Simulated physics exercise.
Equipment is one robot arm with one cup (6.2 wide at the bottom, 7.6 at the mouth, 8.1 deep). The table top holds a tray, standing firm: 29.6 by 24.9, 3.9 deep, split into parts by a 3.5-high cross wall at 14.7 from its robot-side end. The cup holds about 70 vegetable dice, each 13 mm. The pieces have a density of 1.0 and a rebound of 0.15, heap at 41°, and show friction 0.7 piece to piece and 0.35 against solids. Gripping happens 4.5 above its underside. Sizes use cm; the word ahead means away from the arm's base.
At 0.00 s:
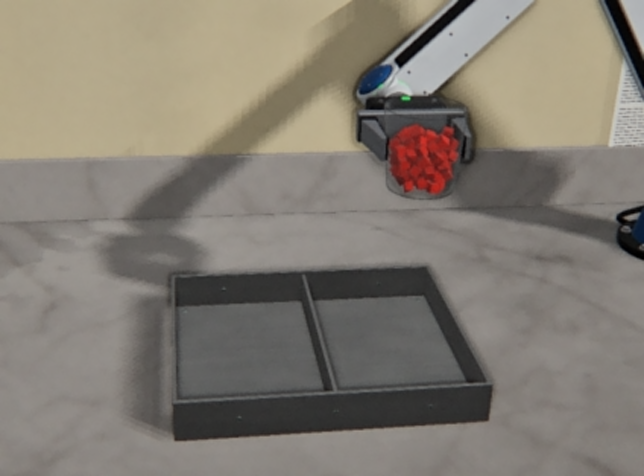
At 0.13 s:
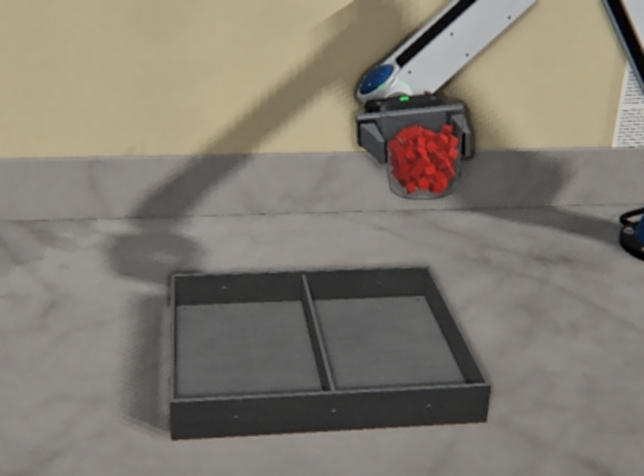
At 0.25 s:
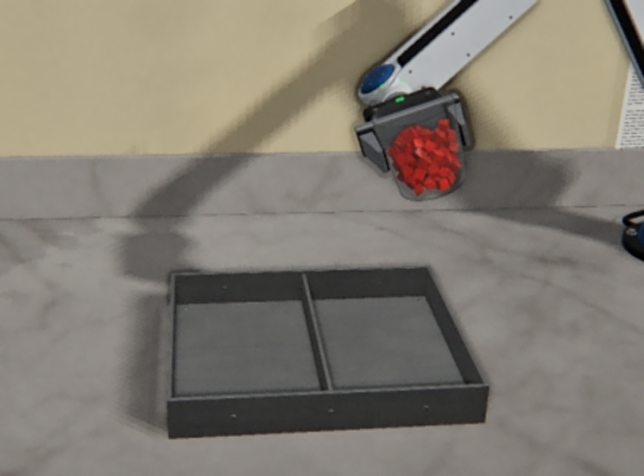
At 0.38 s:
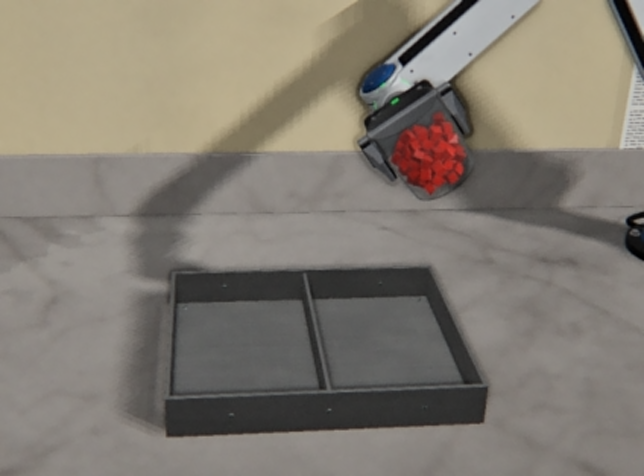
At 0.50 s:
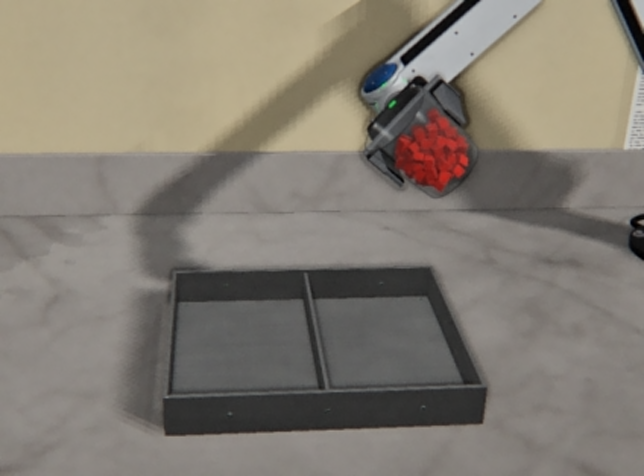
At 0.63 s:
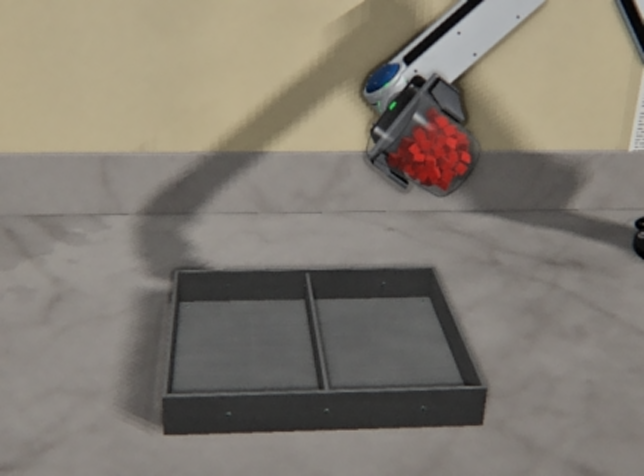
A grey marbled counter against a pale yellow wall is seen from the front and slightly above. A dark grey tray with two empty compartments sits in the foreground, while at upper right a white and black robot arm grips a clear cup of red chunks, its shadow on the wall. The gripper steadily tilts the cup sideways, the chunks shifting slightly inside, as the view drifts very slightly.
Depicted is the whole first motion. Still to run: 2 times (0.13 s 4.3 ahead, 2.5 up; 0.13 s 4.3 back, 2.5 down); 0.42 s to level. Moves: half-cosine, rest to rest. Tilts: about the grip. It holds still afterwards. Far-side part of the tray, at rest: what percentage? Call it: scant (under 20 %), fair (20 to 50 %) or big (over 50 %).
Scant; under 20 %.
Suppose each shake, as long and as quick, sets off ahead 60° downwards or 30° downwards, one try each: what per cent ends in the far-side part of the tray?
Near 0 and 0 percent respectively.
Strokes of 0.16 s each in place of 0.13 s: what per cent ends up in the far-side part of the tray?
Roughly 5 percent then.
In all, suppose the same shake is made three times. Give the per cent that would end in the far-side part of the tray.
About 20 per cent in that case.
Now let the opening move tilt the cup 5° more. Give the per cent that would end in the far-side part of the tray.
Then something close to 20 in a hundred.
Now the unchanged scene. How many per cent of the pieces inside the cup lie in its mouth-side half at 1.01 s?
45 per cent.
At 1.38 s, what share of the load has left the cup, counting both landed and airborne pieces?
Around 30 % has gone out so far.
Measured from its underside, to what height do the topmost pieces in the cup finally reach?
Height at rest: Approx. 7.0 cm.
By 1.01 s, tilted 54° forward, highest piece 27 above the table; 65 in the cup, 5 in the far-side part, 2 in the robot-side part, 2 in flight or on a rim.
By 1.38 s, tilted 23° forward, highest piece 26 above the table; 53 in the cup, 12 in the robot-side part, 9 in the far-side part.
By 1.77 s, level, highest piece 26 above the table; 53 in the cup, 12 in the robot-side part, 9 in the far-side part.
By 2.82 s, level, highest piece 26 above the table; 53 in the cup, 12 in the robot-side part, 9 in the far-side part.
Final count, 53 in the cup, 12 in the robot-side part, 9 in the far-side part. That is 12 % in the far-side part of the tray.
